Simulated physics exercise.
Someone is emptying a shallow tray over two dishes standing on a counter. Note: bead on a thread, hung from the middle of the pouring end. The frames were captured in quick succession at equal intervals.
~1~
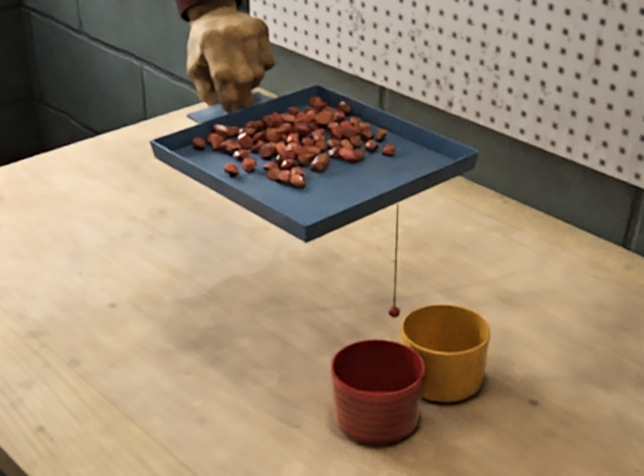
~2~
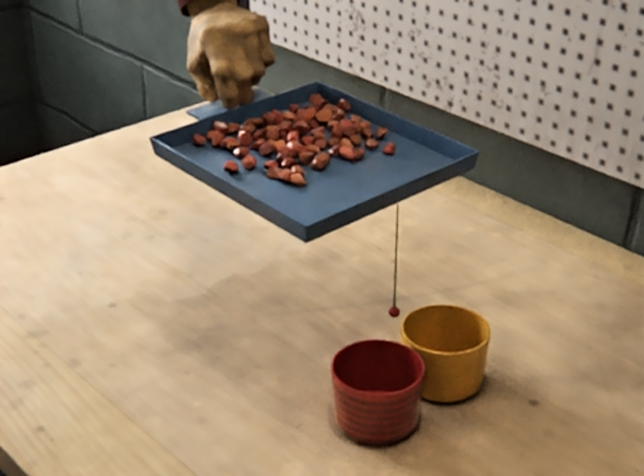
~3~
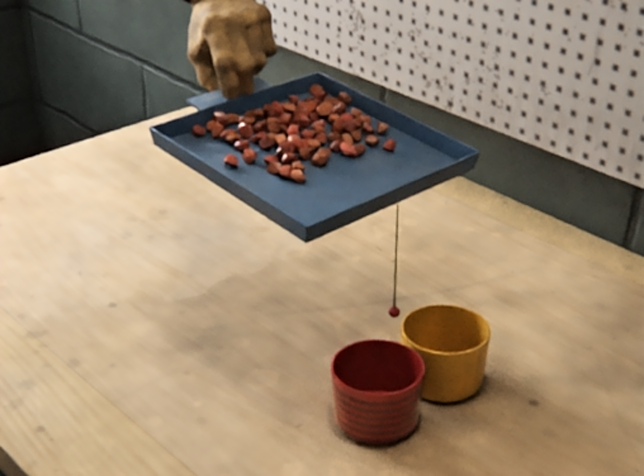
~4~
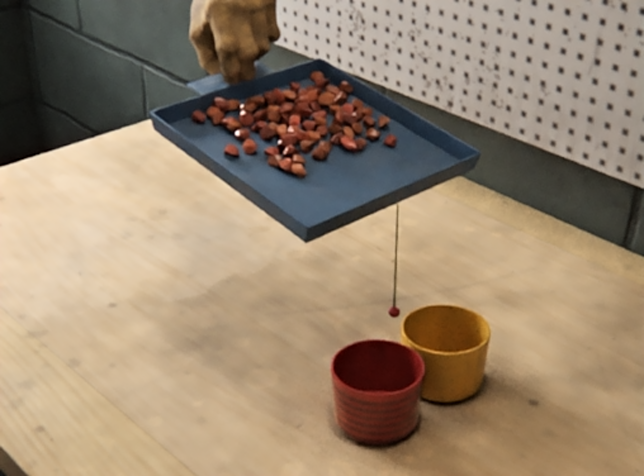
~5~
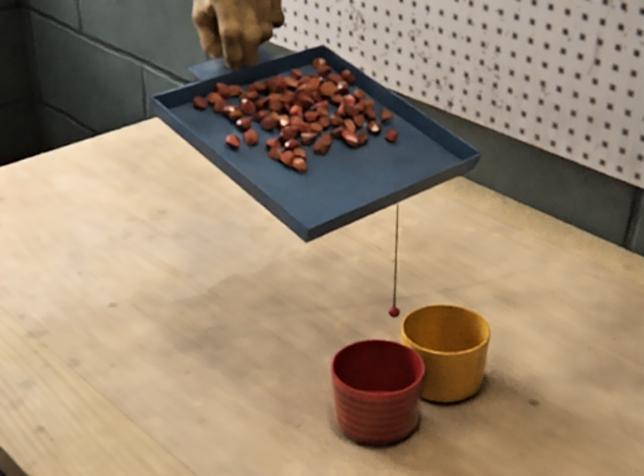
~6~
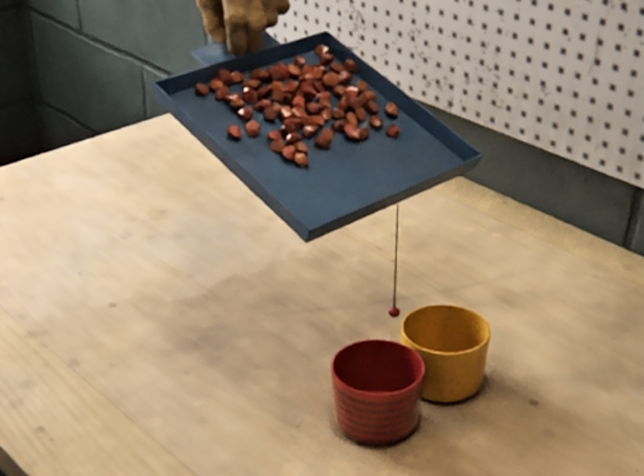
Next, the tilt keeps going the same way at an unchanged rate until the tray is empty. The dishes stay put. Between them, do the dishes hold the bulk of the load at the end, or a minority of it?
The catch is a majority of the load.
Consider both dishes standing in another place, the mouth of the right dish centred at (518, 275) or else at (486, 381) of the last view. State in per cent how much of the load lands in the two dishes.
Trial 1 around 20 percent, trial 2 around 0 percent.
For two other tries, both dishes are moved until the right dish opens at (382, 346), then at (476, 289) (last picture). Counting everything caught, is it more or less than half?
In the first position shy of half, in the second shy of half.
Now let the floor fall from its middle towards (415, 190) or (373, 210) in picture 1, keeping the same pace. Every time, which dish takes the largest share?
Try 1: Right-side dish. Try 2: Left-side dish.
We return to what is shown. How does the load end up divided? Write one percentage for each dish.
Left dish: Roughly 30 per cent; right dish: Roughly 40 per cent.
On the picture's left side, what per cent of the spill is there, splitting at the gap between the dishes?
Left portion: Around 10 %.
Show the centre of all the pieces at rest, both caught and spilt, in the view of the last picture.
Near pixel (440, 385).
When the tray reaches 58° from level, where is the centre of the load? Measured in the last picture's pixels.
(412, 175).
Soon, tray tipped steeply; nearly all on the tray; a small part in the air.
A while on, tray tipped right over; about half on the tray; a small part in the left dish; a small part in the right dish; about a quarter outside both; a small part in the air.
Towards the end, tray tipped past a quarter turn; about a third in the left dish; about a third in the right dish; about a third outside both.
Finally, tray tipped past a quarter turn; about a third in the left dish; about a third in the right dish; about a third outside both.
